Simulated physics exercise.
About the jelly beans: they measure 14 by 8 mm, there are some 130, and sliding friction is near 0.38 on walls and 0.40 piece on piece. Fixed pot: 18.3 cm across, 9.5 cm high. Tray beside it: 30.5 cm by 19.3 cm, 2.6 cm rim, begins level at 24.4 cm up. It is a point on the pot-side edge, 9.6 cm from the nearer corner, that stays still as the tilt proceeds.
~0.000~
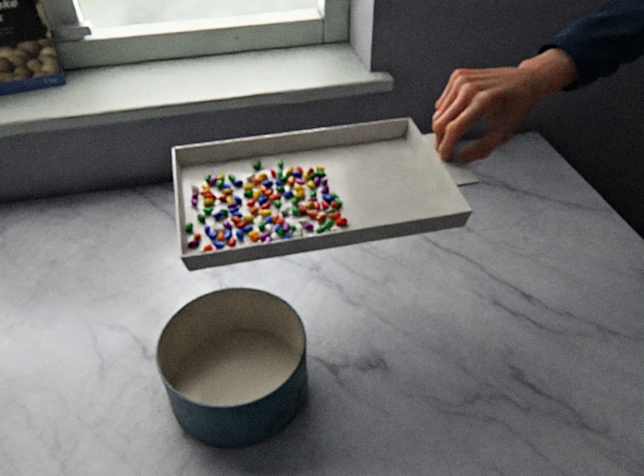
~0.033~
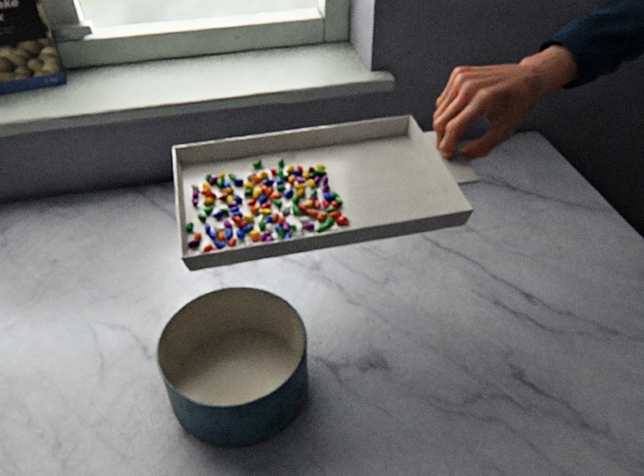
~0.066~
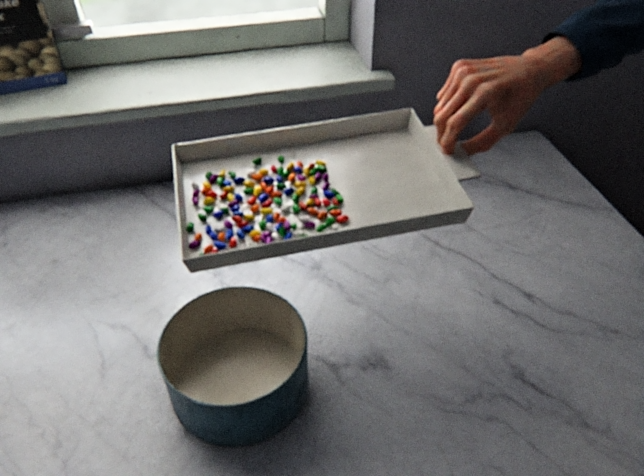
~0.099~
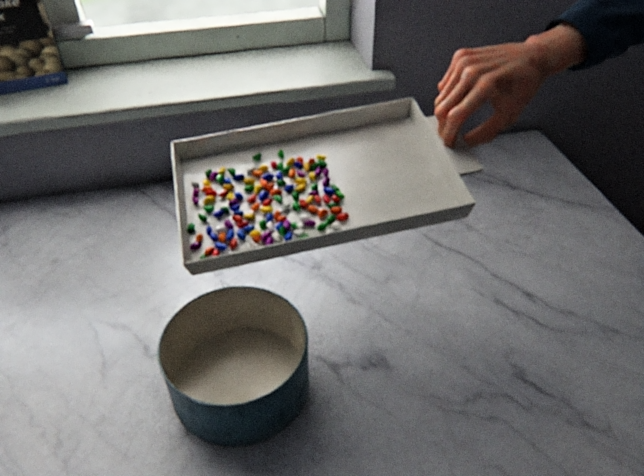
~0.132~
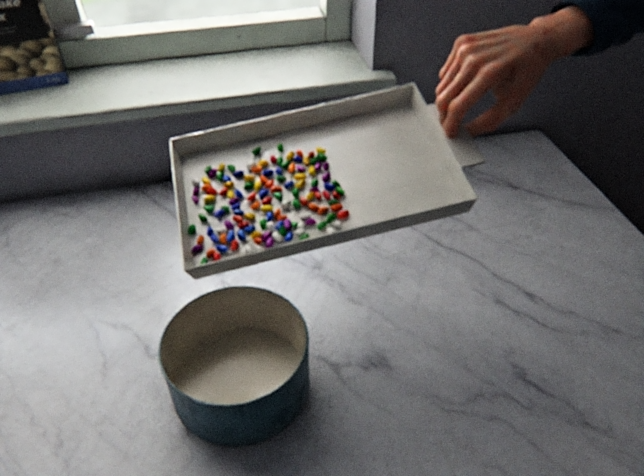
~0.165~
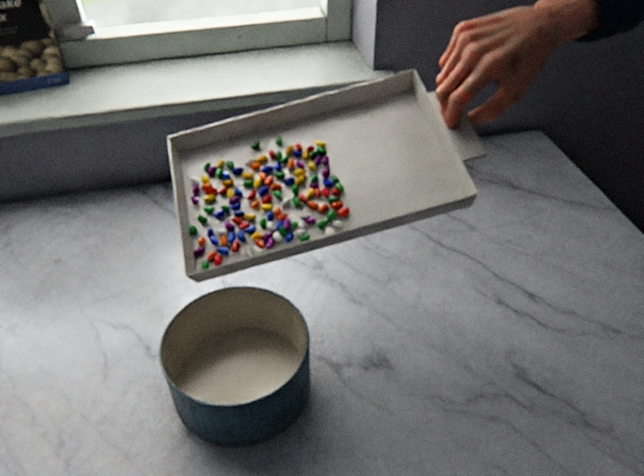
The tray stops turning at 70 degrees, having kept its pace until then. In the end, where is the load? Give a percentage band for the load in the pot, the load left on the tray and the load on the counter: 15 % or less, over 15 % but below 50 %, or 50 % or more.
Pot: 50 % or more; tray: In between; counter: Up to 15 %.
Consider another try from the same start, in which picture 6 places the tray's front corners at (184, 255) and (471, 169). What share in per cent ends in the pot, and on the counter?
You'd end with pot at 5 and counter at 10.
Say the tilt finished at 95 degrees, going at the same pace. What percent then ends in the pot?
Then about 95 per cent.
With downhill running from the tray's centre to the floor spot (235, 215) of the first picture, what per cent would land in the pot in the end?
Around 15 percent of them.
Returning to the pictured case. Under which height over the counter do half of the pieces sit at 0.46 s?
About 24 cm.
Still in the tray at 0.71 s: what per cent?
Something like 70 percent, roughly.
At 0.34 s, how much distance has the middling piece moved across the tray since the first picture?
It has moved some 2 cm from its start.
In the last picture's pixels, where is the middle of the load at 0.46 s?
Near pixel (243, 241).
After 0.34 s, tilt 44 degrees; the tray holds 100 %, the pot 0 %.
After 0.46 s, tilt 63 degrees; the tray holds 100 %, the pot 0 %.
Then, at 0.71 s, tilt 70 degrees; the tray holds 70 %, the pot 15 %.
By 2.1 s all is still; pot 60 %, tray 40 %, counter 0 %.
